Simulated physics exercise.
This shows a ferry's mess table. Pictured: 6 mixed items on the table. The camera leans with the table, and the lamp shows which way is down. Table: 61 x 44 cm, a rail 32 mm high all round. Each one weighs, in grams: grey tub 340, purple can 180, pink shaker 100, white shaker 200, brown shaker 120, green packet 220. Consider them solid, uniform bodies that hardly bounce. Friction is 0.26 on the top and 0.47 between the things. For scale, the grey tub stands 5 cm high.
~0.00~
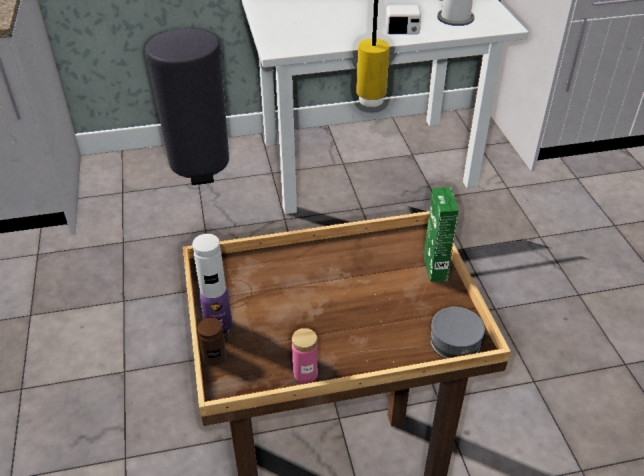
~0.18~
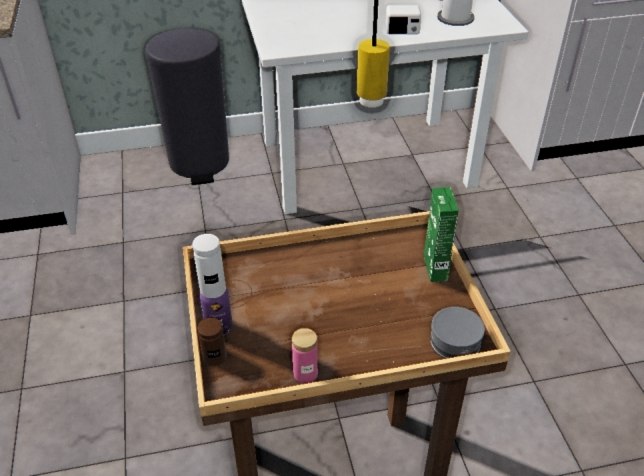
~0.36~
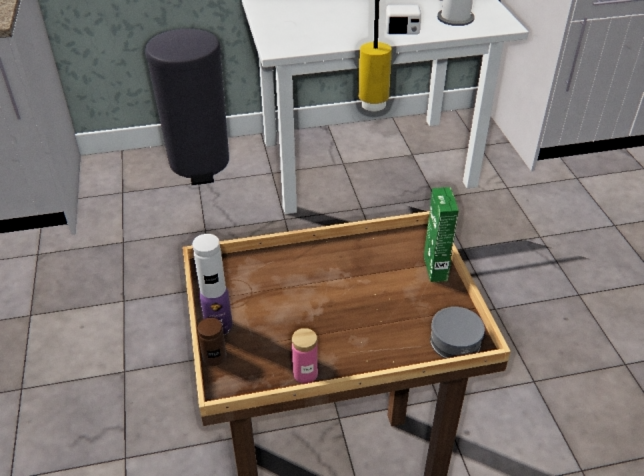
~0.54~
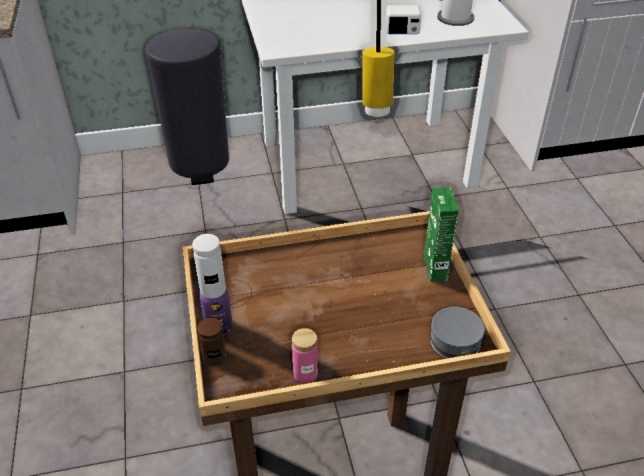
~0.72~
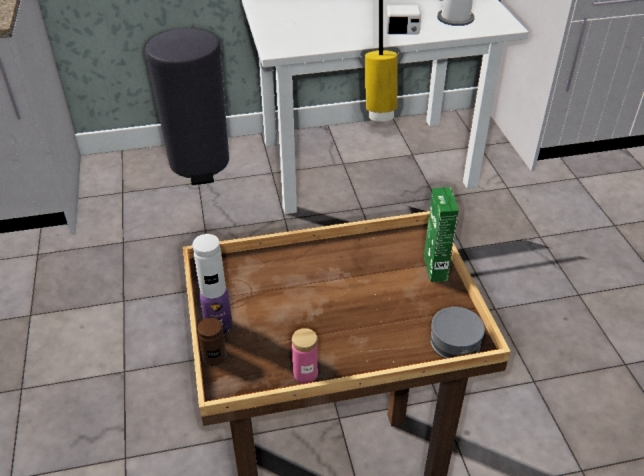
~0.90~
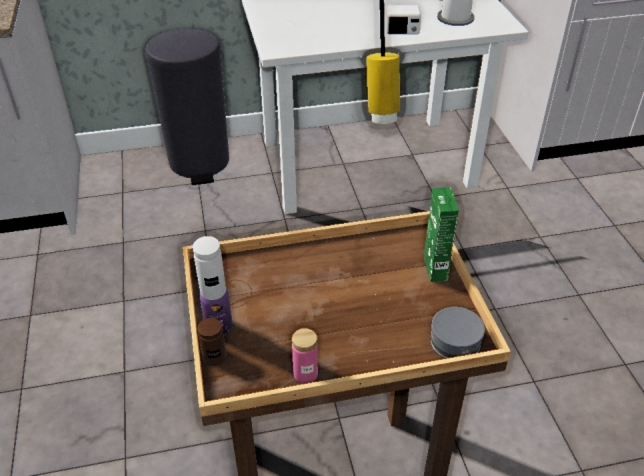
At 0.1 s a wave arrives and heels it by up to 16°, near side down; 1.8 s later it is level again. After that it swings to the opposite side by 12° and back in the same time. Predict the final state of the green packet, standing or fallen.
Standing.
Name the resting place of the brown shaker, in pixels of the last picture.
Roughly at (218, 384) in the last picture.
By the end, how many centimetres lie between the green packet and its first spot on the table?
About 2 cm.
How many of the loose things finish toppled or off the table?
Count: 2.
After 1.30 s, floor tilted 12°, near side down; green packet moved 2 cm near (443, 242); white shaker on its side; purple can 51° off its base.
After 1.60 s, floor tilted 4°, near side down; white shaker now off the table; green packet moved 2 cm near (444, 242); purple can on its side.
In the end (4.2 s), off the table and tipped over, white shaker; toppled on the table, purple can; not toppled but over 5 cm from the start, brown shaker; the other 3 under 5 cm from the start. In the last view, green packet near (444, 242).
